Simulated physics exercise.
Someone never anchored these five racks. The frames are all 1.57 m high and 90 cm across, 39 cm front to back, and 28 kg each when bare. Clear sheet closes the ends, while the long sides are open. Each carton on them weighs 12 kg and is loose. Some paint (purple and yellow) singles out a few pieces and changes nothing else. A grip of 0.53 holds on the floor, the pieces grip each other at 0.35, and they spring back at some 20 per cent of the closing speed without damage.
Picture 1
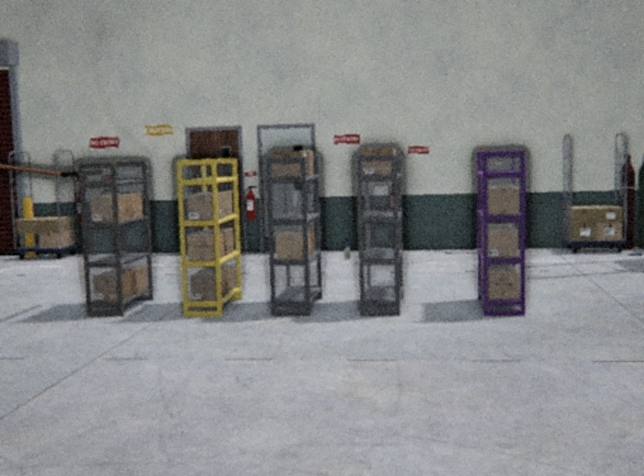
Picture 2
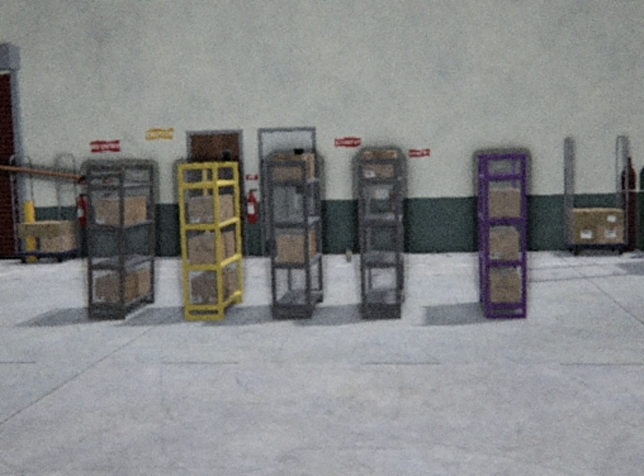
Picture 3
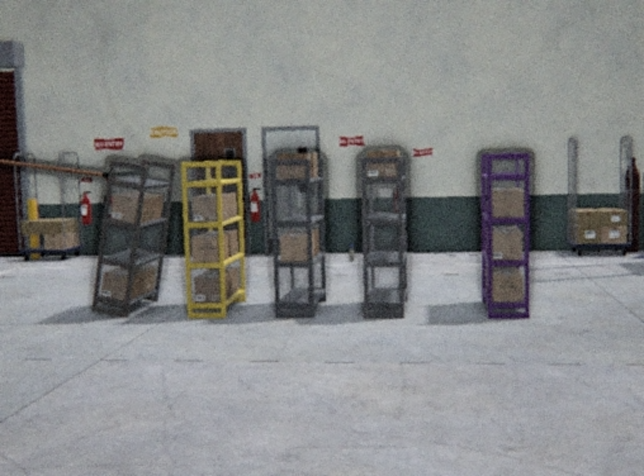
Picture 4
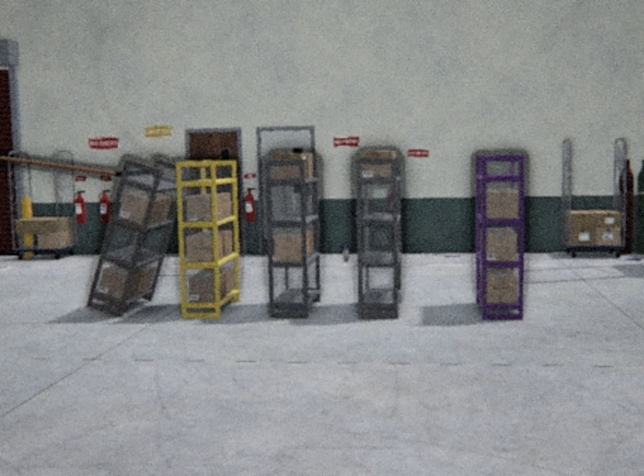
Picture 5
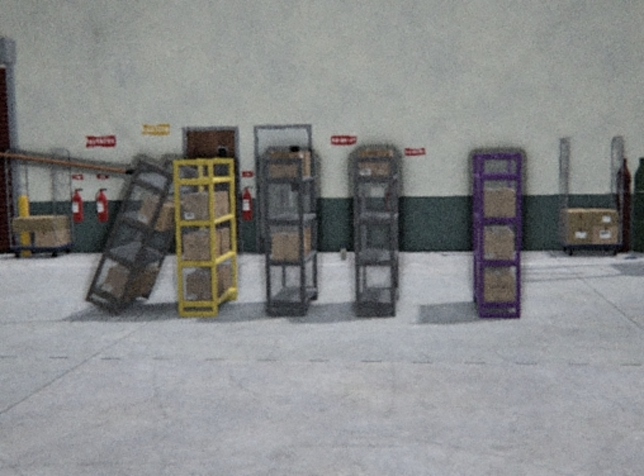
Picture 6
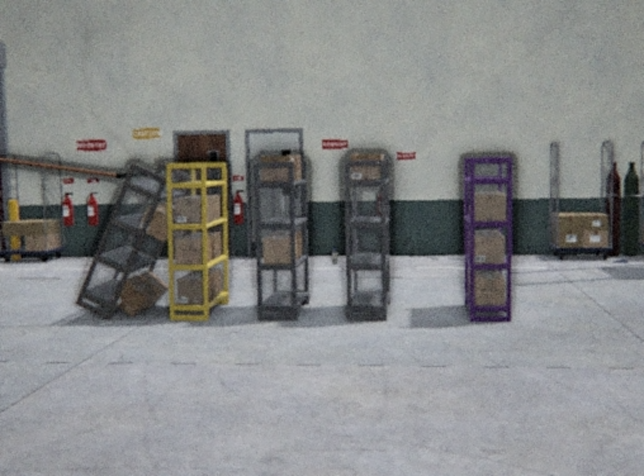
Pole at left pushing the leftmost grey rack, tilting it right against a yellow rack, then boxes shifting out its side.
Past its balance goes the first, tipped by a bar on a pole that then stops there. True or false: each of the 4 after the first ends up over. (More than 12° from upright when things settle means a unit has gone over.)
False.
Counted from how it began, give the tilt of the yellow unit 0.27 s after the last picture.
At that moment, roughly 0 degrees.
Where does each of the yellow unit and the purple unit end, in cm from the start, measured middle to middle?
Net displacement (cm): Yellow = 0; purple = 0.
Then, 0.06 s later than the last frame, 0 cartons spilt or dropped; none of the 4 other units over.
When it is over, 0 cartons spilt or dropped; none of the 4 other units over; yellow unit unmoved; purple unit unmoved. Four left standing. In pixels of the last frame, middles, yellow unit near (198, 238), purple unit near (487, 236).
